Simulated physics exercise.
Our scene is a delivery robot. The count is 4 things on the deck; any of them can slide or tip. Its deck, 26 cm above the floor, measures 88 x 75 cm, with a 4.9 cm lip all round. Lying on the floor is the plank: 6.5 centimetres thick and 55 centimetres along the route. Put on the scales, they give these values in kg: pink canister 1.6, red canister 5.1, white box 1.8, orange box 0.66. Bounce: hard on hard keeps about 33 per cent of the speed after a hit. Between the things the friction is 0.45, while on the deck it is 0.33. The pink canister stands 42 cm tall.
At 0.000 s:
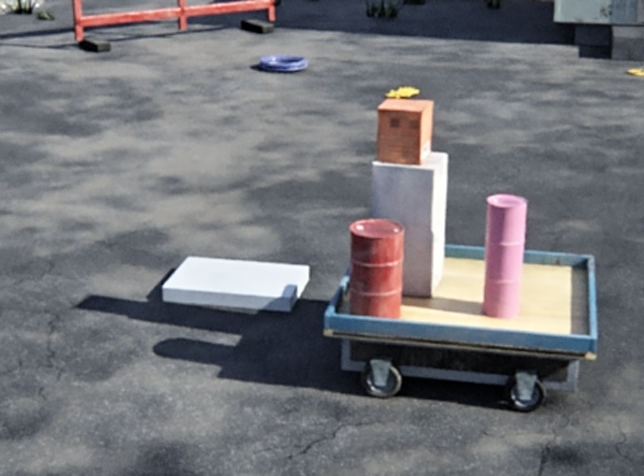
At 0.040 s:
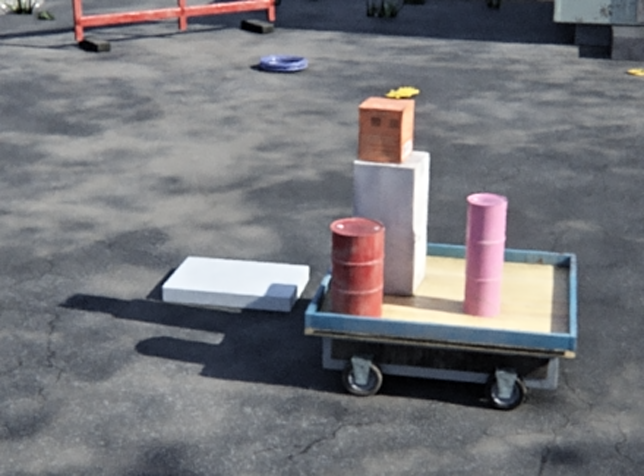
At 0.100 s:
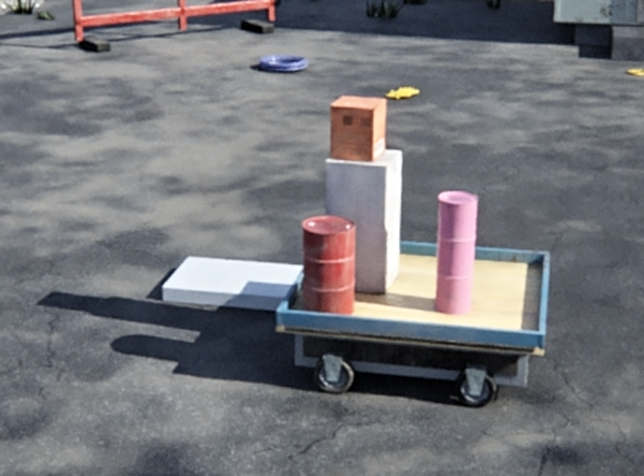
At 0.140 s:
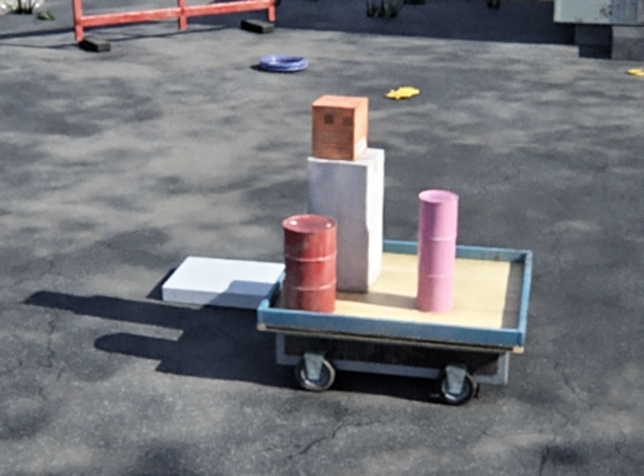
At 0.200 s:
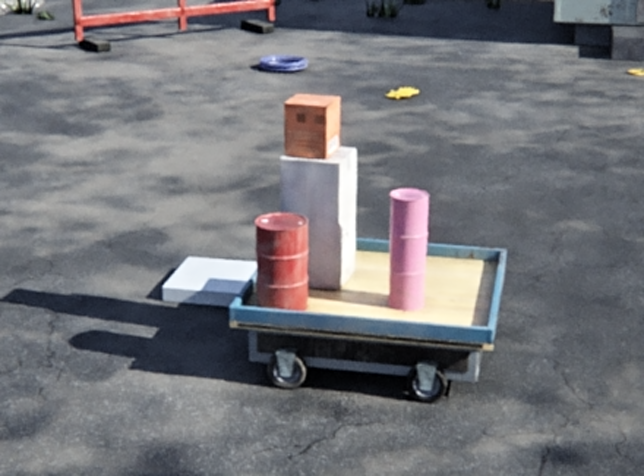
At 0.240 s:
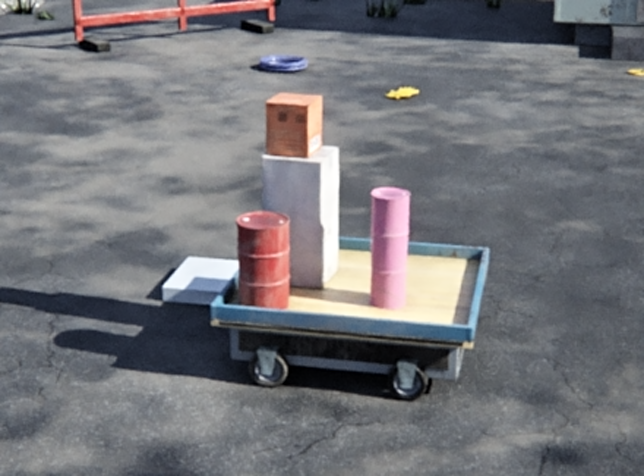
On a sunlit stretch of asphalt, a low wheeled cart carrying a red canister, a pink canister and an orange box stacked on a tall white box rolls steadily left, passing in front of a pale plank and partly hiding it.
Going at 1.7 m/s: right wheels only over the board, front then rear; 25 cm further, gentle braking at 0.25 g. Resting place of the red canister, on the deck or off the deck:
Off the deck.
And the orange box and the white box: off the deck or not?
Well, the orange box is out of bounds, and the white box is still in bounds.
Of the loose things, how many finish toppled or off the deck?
The number here is 4.
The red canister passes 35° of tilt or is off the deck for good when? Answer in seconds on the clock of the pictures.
That comes at close to 0.6 seconds.
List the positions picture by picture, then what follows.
In the first picture, 0 cm covered; red canister (376, 271); pink canister (504, 257).
In the second picture, 7 cm covered; orange box (386, 130); pink canister (484, 256).
In the third picture, 17 cm covered; white box (363, 220); orange box (358, 128).
In the fourth picture, 24 cm covered; pink canister (436, 252); white box (345, 218).
In the fifth picture, 34 cm covered; orange box (312, 126); pink canister (408, 250).
In the sixth picture, 41 cm covered; red canister (264, 263); white box (301, 215).
Around 0.54 s, 92 cm covered; red canister at 34° to upright near (150, 248); orange box at 24° to upright; white box at 25° to upright.
Around 0.94 s, 160 cm covered; red canister and orange box now off the deck; white box at 45° to upright; pink canister at 38° to upright.
Around 1.14 s, 193 cm covered; white box at 71° to upright; pink canister on its side.
Around 1.64 s, 236 cm covered; white box on its side; pink canister on its side.
Finally (2.6 s), off the deck, pink canister, red canister and orange box; on their side or leaning hard on the deck, white box.
